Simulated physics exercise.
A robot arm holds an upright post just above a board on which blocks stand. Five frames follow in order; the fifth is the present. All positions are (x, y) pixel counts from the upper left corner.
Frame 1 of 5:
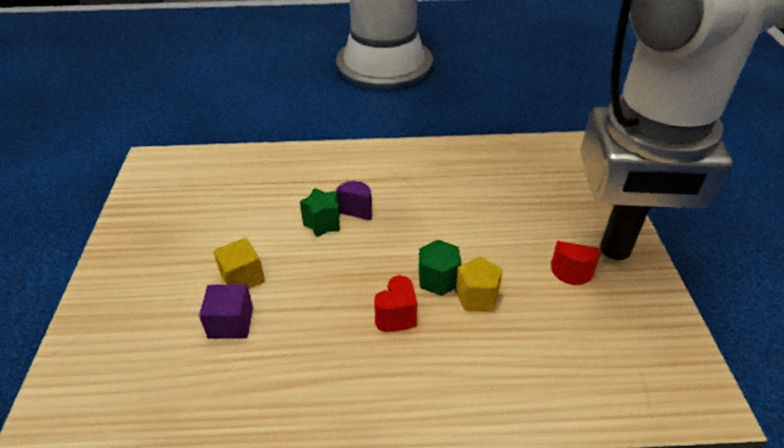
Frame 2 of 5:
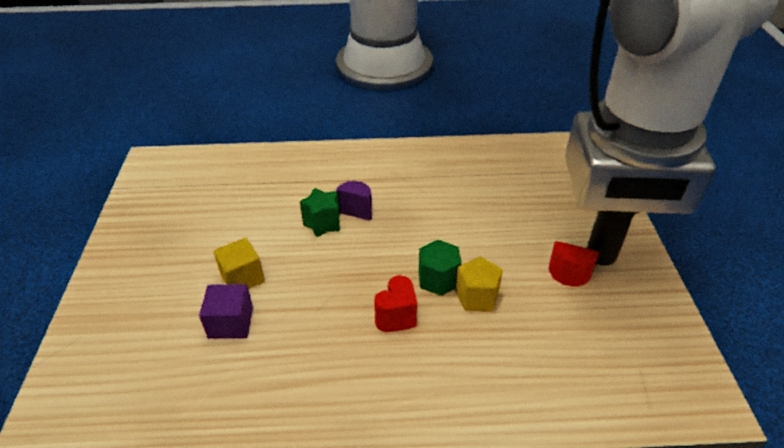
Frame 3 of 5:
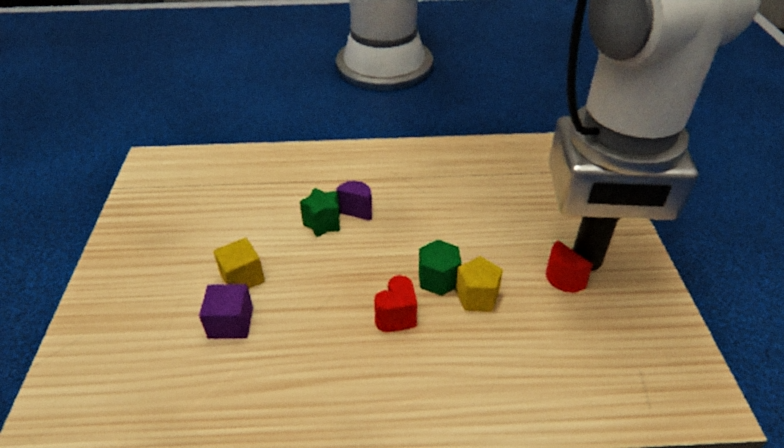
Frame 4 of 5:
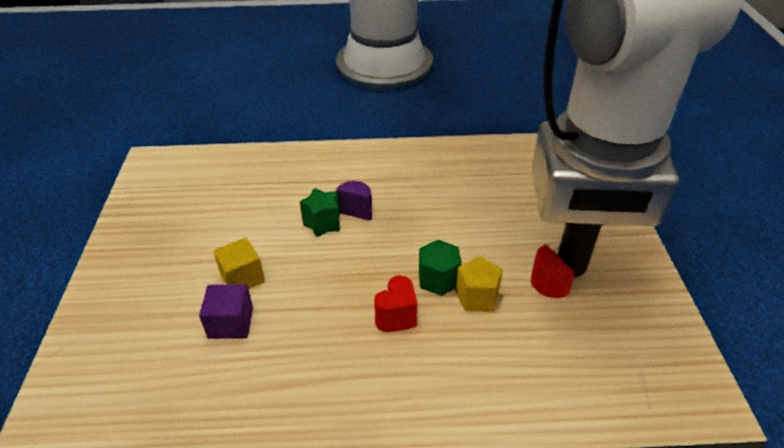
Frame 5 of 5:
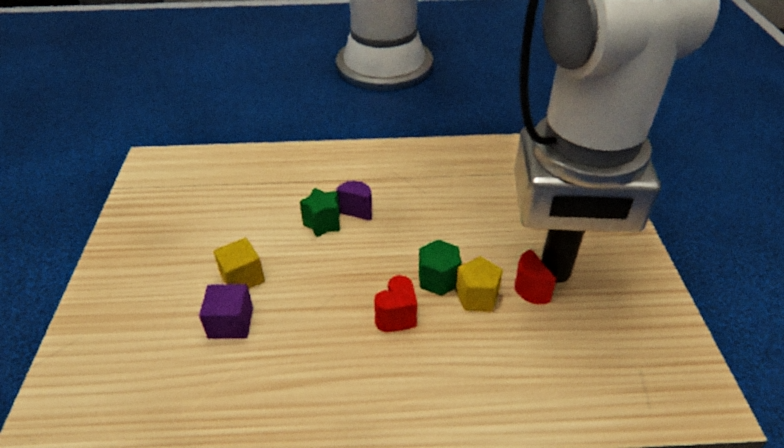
A robot arm pushes the red D-shaped block left, close to the yellow pentagon.
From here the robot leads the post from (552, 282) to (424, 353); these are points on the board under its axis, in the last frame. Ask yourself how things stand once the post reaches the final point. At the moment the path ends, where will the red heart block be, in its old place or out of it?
That block ends up displaced.
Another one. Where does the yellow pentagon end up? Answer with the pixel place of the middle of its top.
The middle of the upper face of the yellow pentagon will lie at about (411, 285) in the picture.
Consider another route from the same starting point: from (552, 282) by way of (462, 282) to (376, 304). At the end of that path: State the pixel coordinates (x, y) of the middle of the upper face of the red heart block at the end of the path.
Somewhere near (376, 310).
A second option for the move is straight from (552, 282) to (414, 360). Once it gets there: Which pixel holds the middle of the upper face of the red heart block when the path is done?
The centre of its top face lies at (367, 289).
The first path, step by step. One third of the way, post at (514, 294); green hexagonal block at (436, 253); yellow pentagon at (454, 281); red D-shaped block at (490, 286), turned 20° clockwise.
Two thirds of the way, post at (471, 318); red heart block at (379, 291); green hexagonal block at (433, 252), turned 15° clockwise; yellow pentagon at (418, 286), turned 15° clockwise; red D-shaped block at (442, 308), turned 35° clockwise.
At the end, post at (424, 343); red heart block at (371, 288); green hexagonal block at (433, 252), turned 15° clockwise; yellow pentagon at (411, 285), turned 30° clockwise; red D-shaped block at (394, 326), turned 45° clockwise.
